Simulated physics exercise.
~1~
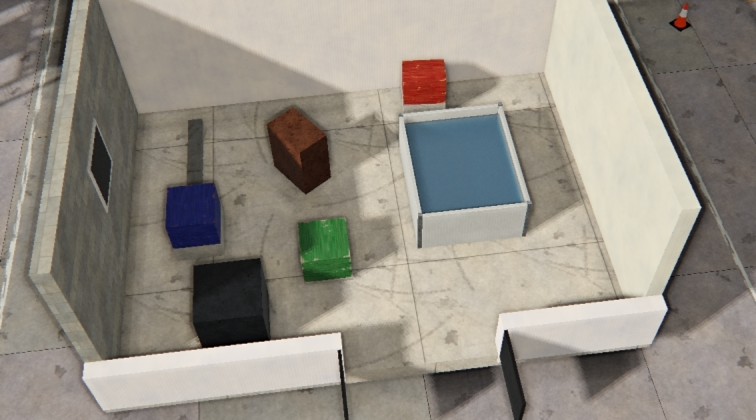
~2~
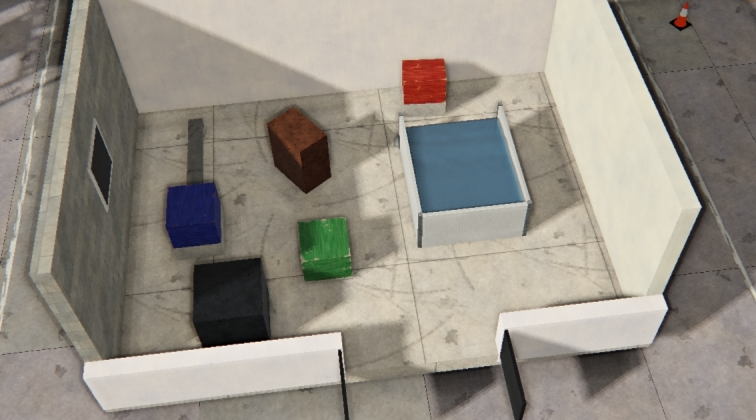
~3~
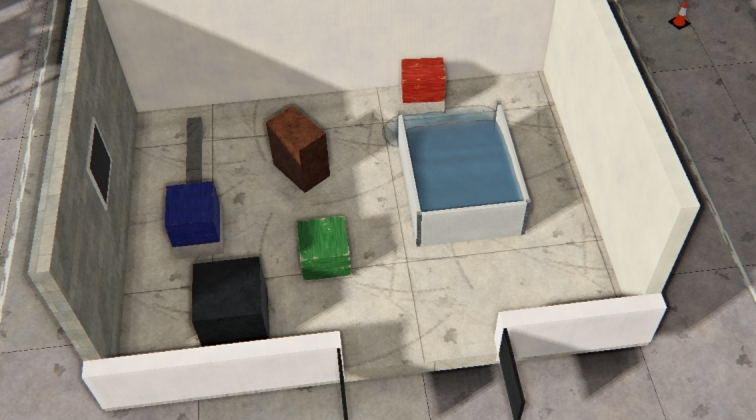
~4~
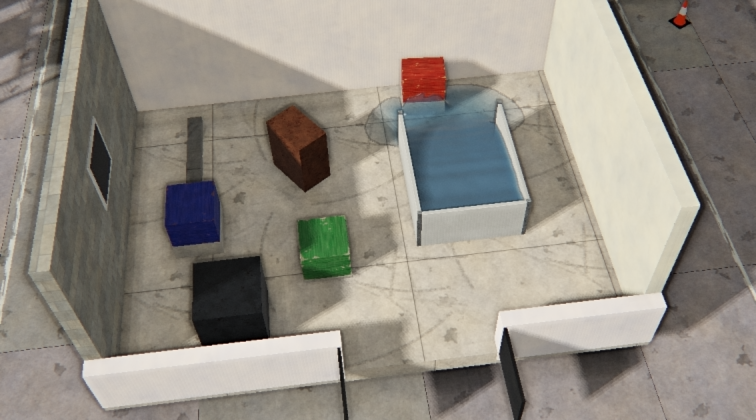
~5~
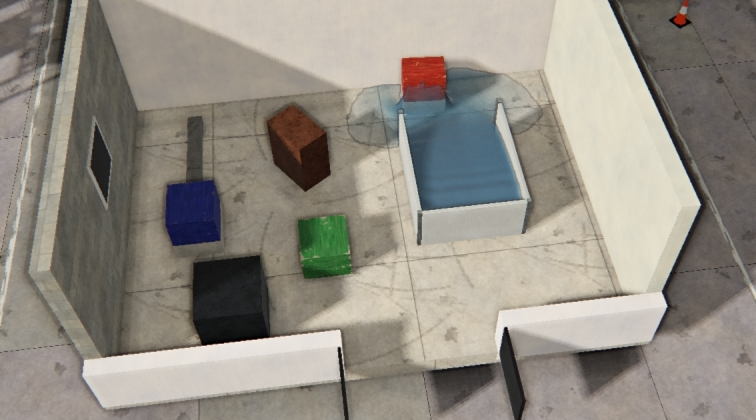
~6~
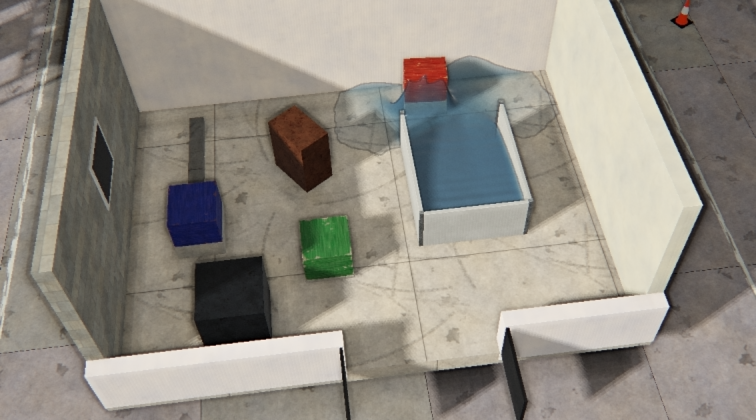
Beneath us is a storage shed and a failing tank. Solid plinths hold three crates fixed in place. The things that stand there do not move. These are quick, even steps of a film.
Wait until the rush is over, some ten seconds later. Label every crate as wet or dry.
Green crate: Wet; red crate: Wet; blue crate: Dry.
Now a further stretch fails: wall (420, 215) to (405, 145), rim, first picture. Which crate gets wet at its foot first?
First: The crate marked green.
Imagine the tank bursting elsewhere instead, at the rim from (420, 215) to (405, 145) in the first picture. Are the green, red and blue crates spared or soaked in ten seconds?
My take: Green crate gets flooded, red crate is untouched and blue crate gets flooded.
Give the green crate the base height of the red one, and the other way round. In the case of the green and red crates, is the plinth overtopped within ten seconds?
I reckon the green crate is left unharmed but the red crate is inundated.
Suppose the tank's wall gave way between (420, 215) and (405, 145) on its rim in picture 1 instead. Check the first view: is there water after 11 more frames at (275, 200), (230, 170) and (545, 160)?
Soaked / soaked / unwetted.
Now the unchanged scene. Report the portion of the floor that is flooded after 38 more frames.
It comes to roughly 95 in a hundred.
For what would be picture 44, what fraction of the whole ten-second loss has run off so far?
Roughly 20 percent.
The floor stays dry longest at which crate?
My answer is the green-painted one.
A moment on, water covers 20 % of the floor; the green crate not reached, the red crate water round its plinth, the blue crate not reached.
Next, water covers 35 % of the floor; the green crate not reached, the red crate water round its plinth, the blue crate not reached.
Then, water covers 55 % of the floor; the green crate not reached, the red crate water round its plinth, the blue crate water round its plinth.
Later, water covers 95 % of the floor; the green crate water round its plinth, the red crate water round its plinth, the blue crate water round its plinth.
In the end, water covers 100 % of the floor; the green crate was topped, the red crate was topped, the blue crate stayed above the water.
